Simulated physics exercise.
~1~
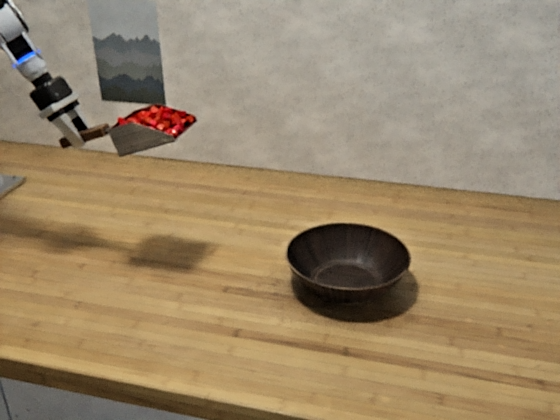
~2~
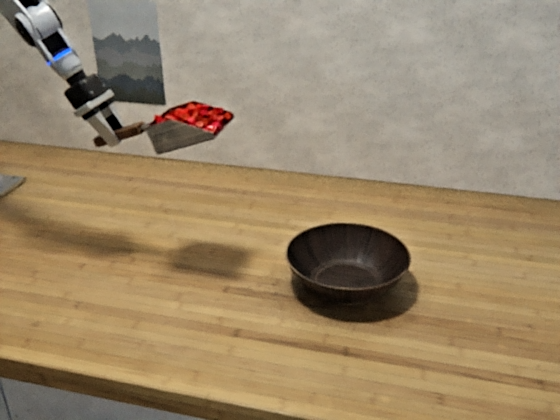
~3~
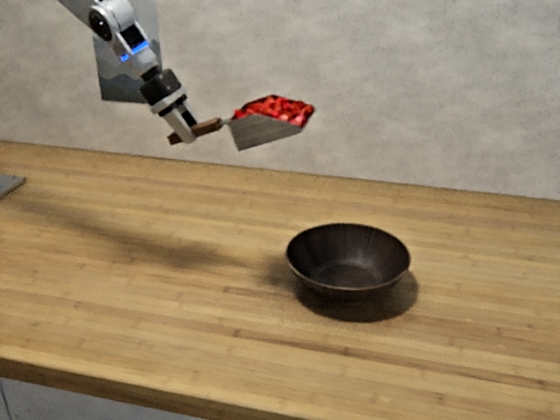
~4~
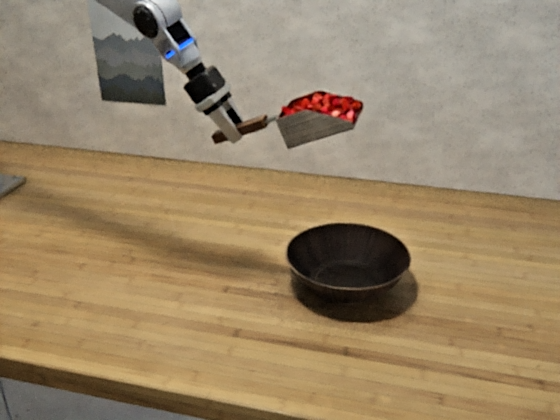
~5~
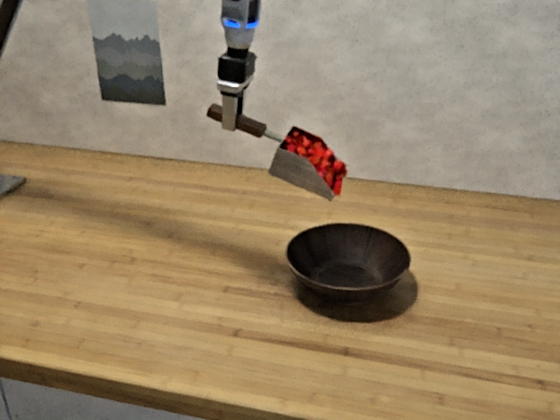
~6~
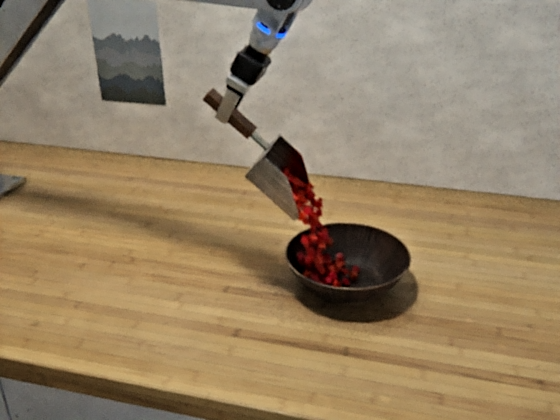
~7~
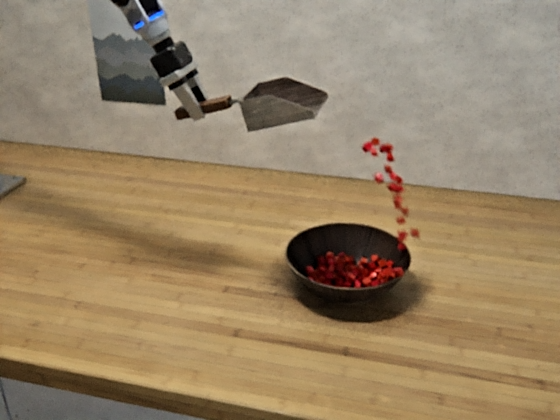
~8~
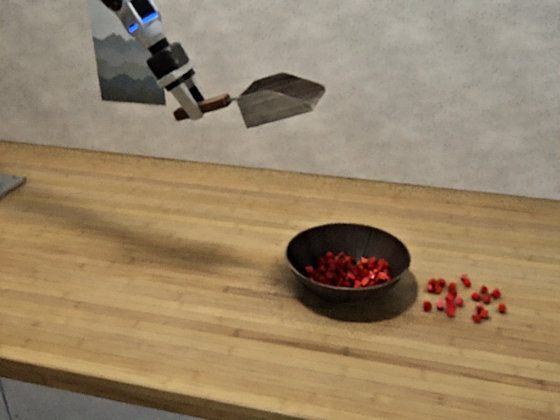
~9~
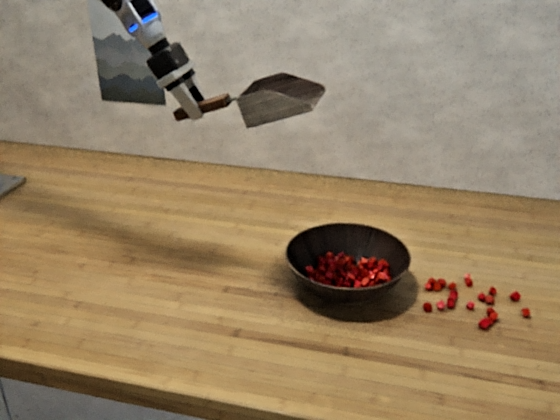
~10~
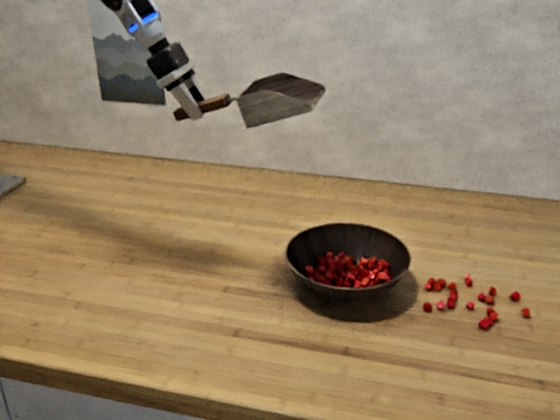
The clip opens on a robot arm holding a metal scoop heaped with small red pieces above a wooden table, where a dark round bowl stands. The arm carries the scoop to the right, toward the bowl. It then tips the scoop steeply forward, and the red pieces pour down into the bowl. As the scoop swings back up and levels out, a trailing string of pieces hangs in the air at the bowl's right side. These land on the table and scatter, leaving most pieces in the bowl and the emptied scoop held still above.
